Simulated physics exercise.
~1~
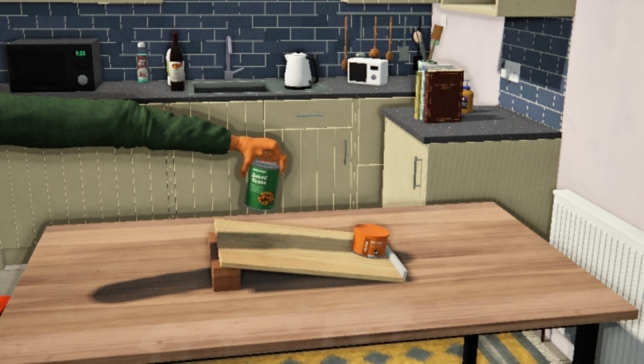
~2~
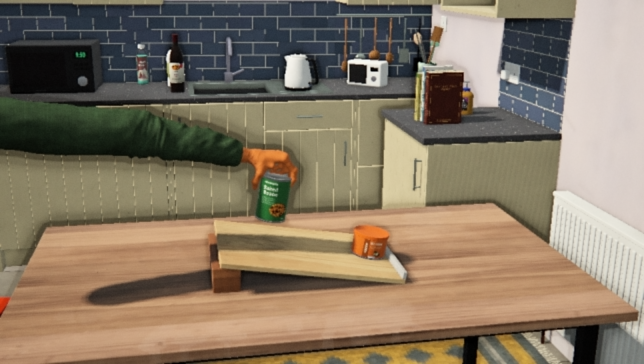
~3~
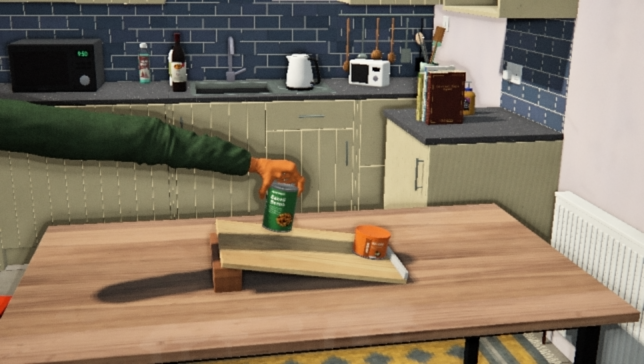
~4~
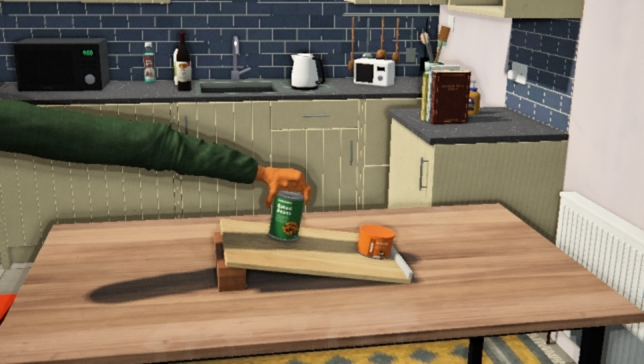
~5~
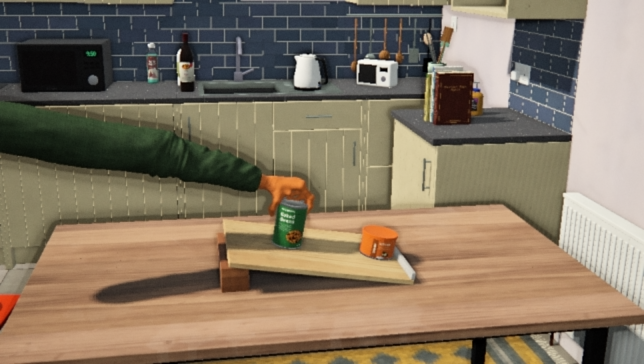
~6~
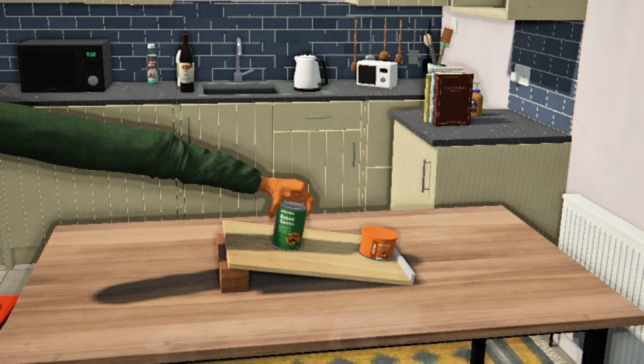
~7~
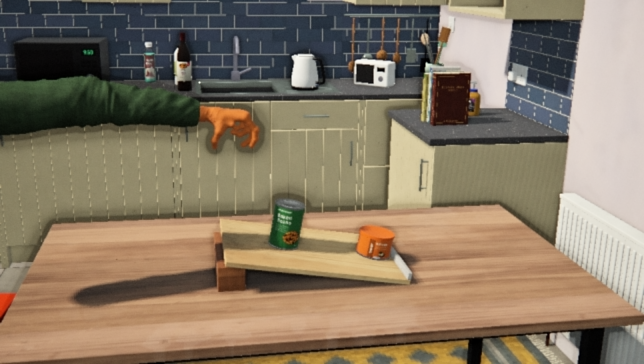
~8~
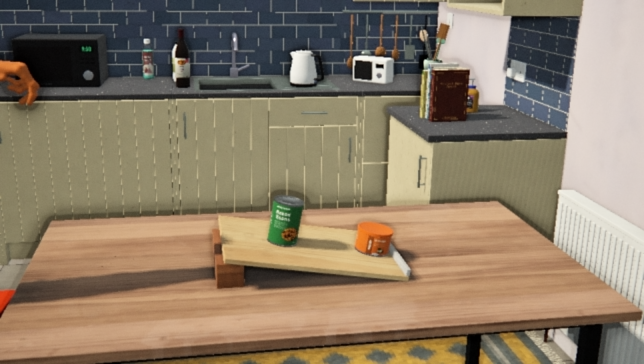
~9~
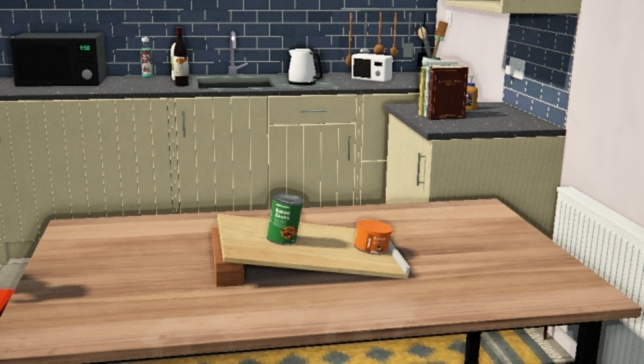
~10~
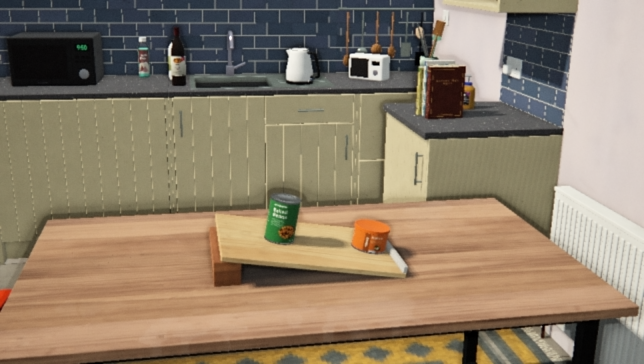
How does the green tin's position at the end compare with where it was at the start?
At the start the green tin was held in the air by the orange hand, above the board. By the end it was lower and slightly further right, resting on the sloping board to the left of the orange tub.
